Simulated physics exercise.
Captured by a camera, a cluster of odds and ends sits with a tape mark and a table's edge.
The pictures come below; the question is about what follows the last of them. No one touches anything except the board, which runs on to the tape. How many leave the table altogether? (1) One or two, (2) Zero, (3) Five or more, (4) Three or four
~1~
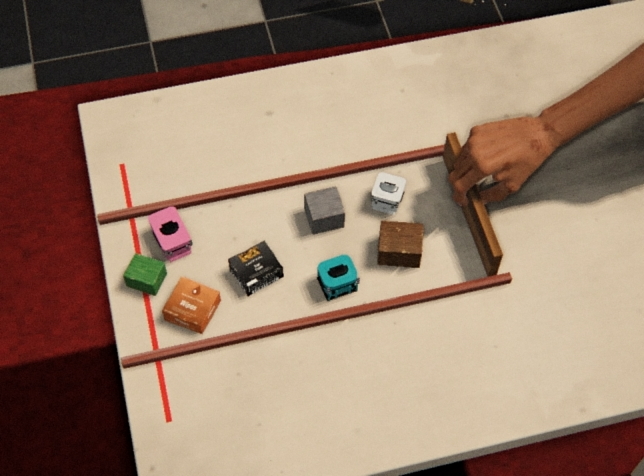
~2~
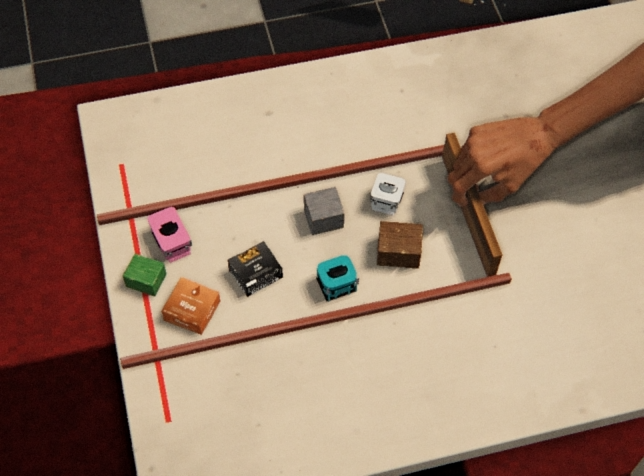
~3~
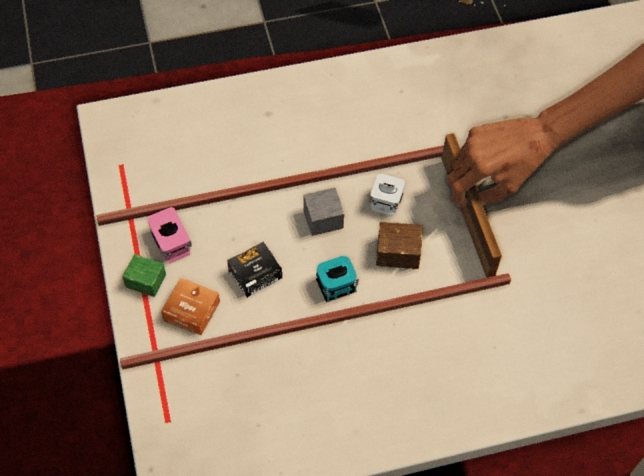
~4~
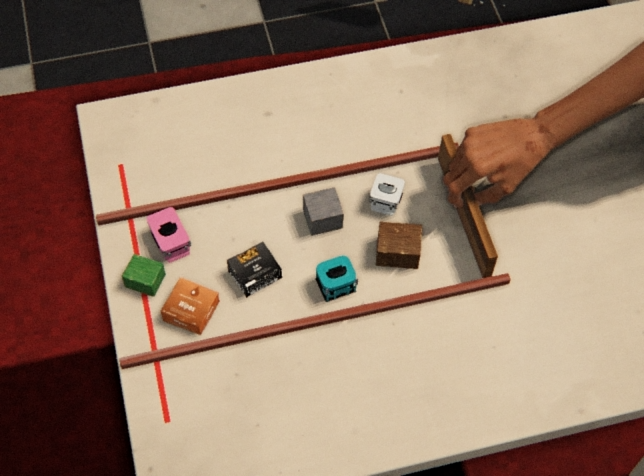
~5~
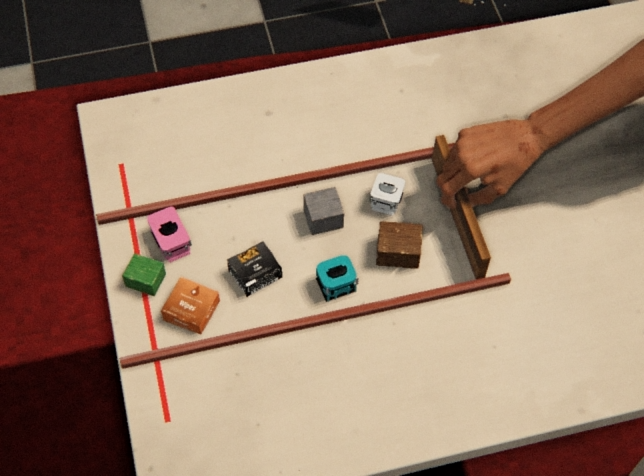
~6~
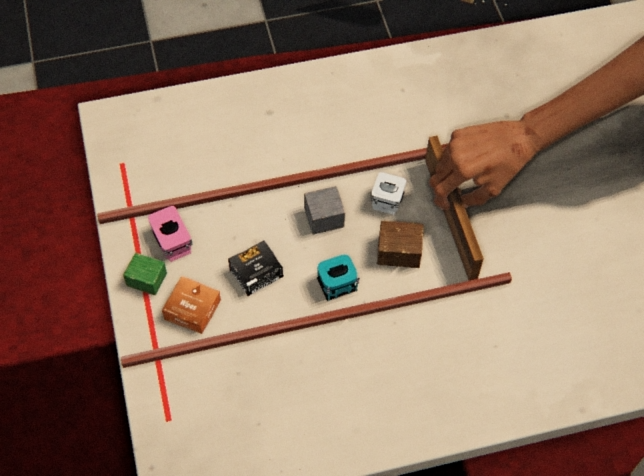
3.
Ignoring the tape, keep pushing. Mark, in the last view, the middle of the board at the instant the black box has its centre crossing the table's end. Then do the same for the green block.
Roughly at (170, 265) and roughly at (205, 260).
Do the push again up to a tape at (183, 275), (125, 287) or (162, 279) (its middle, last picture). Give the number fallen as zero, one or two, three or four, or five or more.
Taking the tapes one after another, the count is either three or four, then five or more, then at least five.
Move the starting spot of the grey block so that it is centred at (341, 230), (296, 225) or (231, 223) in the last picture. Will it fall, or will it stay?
In the given order it drops away, drops away and drops away.
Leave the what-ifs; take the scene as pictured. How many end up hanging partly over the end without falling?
The total here is 1.
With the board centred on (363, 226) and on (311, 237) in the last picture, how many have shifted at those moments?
It comes to 4 for the first spot, 5 for the other.
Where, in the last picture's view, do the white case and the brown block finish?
Result: One about (124, 255), other about (125, 309).
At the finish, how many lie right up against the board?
Total: 2.
A little later, none off yet; green block at rest near (145, 274); pink case at rest near (171, 234); orange box at rest near (192, 305).
Next, none off yet; green block moving near (139, 274); pink case shifted a little near (156, 235); orange box shifted about its own width near (142, 322).
When it is over, the number that fall off is five or more; down, grey block, turquoise case, black box, orange box, pink case and green block.
